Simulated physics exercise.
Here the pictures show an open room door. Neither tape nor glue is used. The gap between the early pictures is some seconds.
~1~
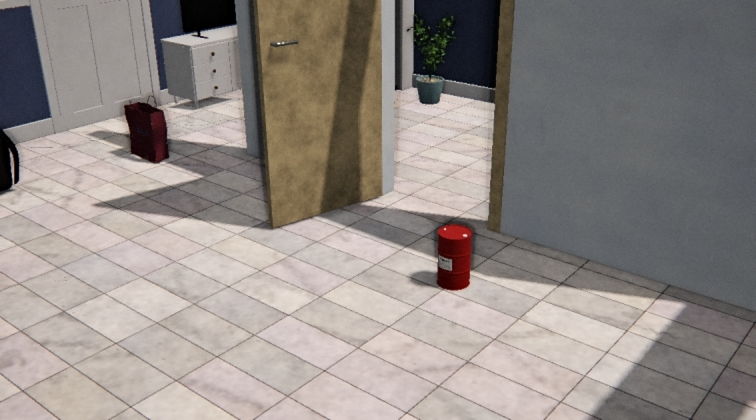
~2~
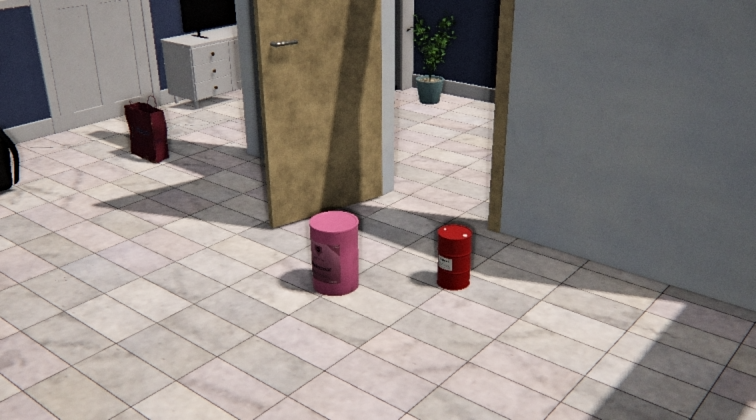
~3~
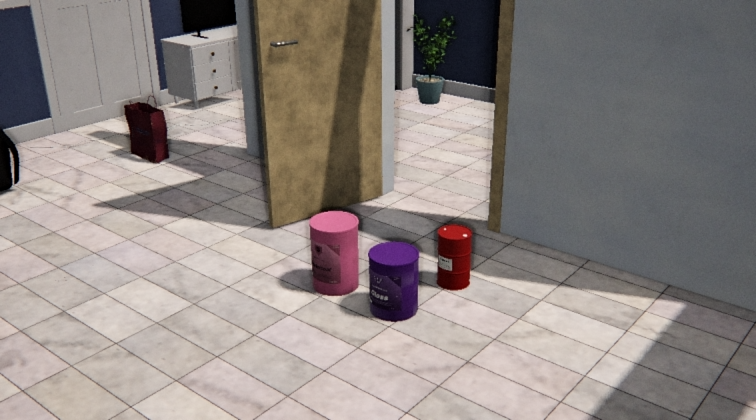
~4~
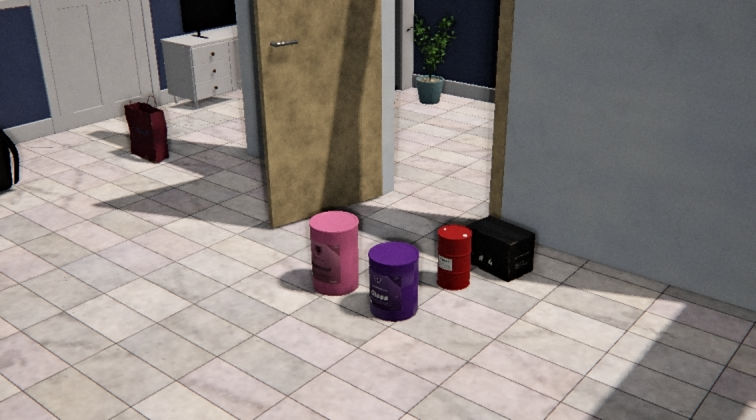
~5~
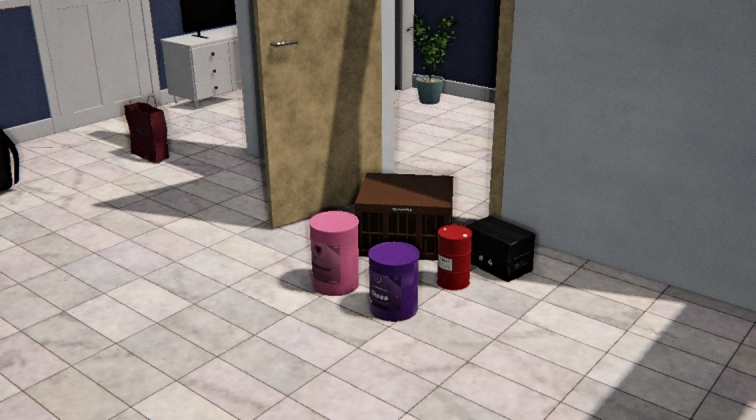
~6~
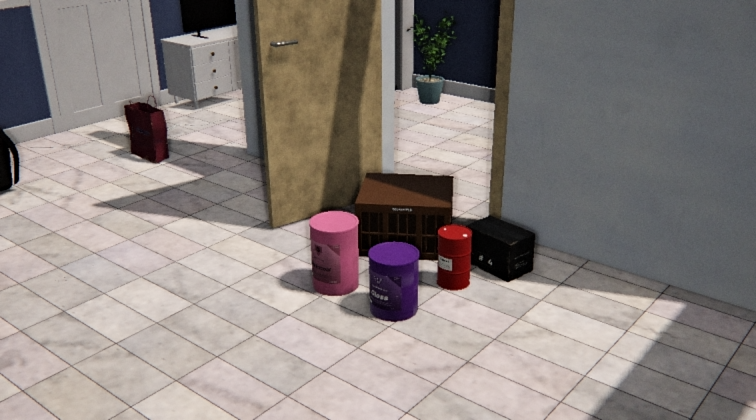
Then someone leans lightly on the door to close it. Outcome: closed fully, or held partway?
Watch it - the door won't go any further partway along.
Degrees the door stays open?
Close to 55 degrees, I'd say.
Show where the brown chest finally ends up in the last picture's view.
It winds up at roughly (423, 216).
Then, 0.80 s later than the last frame, door at 88°.
Then, 1.30 s later than the last frame, door at 67°.
Then, 1.60 s later than the last frame, door at 57°; brown chest moved a little near (417, 216).
When it is over, door at 54°; all 5 as before. End places, in pixels of the last picture, brown chest near (423, 216).
